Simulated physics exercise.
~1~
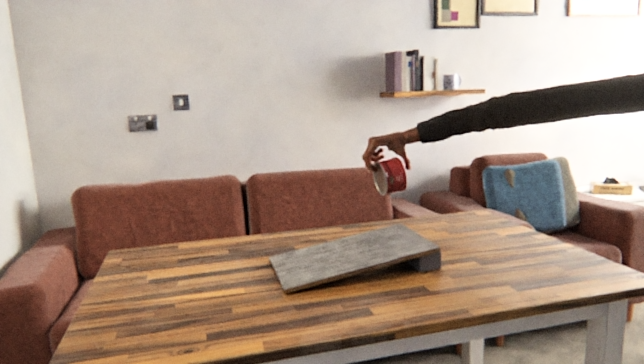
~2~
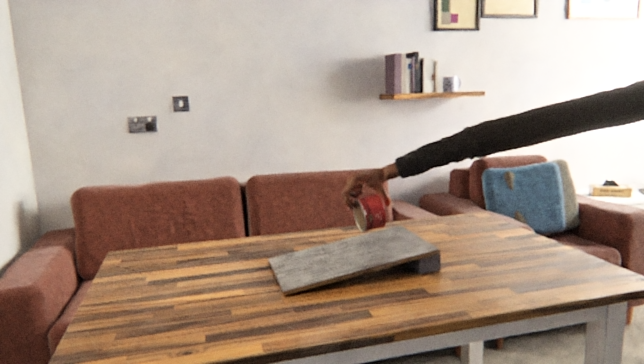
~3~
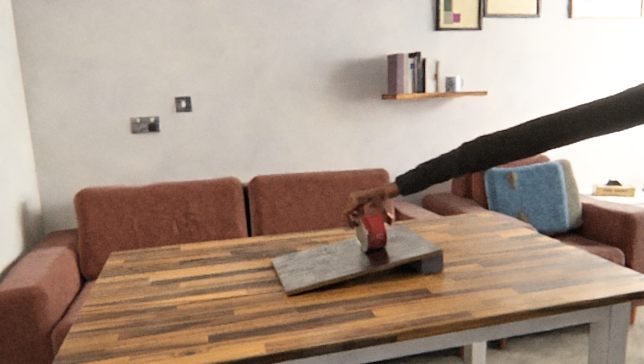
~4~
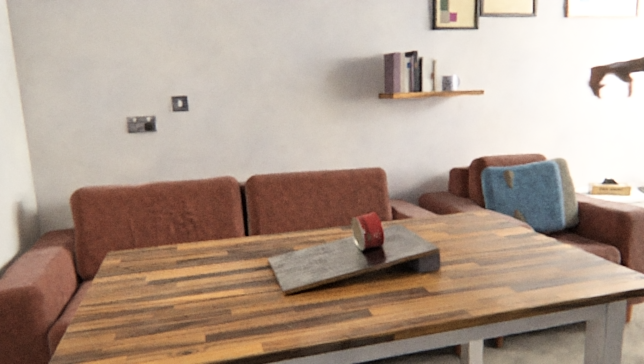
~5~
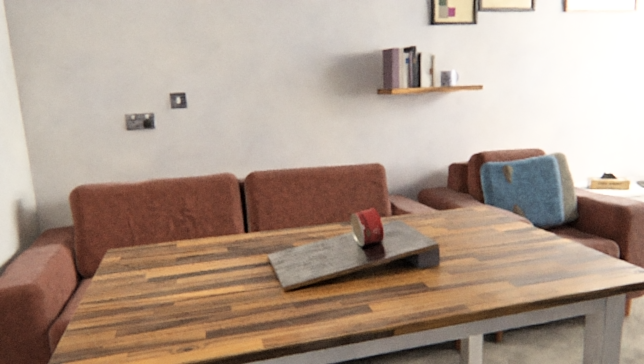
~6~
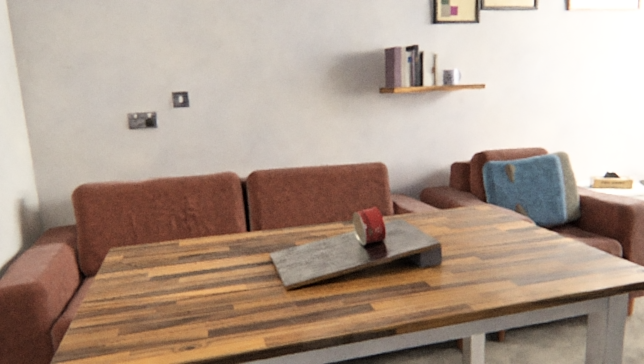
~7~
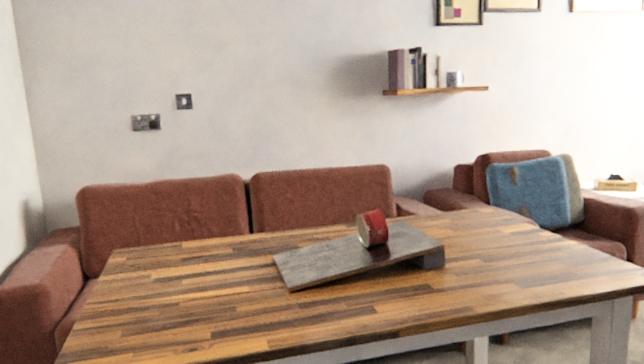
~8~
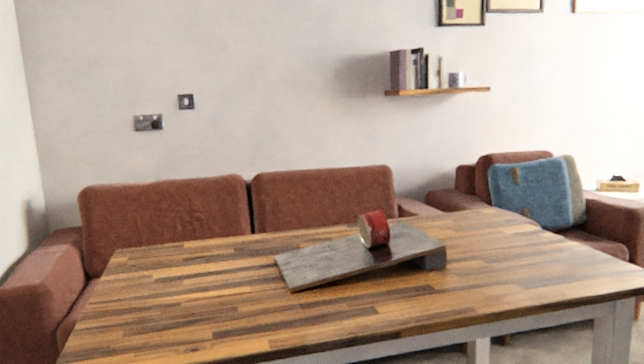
A red tub being lowered by a hand onto a sloping grey board on a wooden table, then staying put after release.
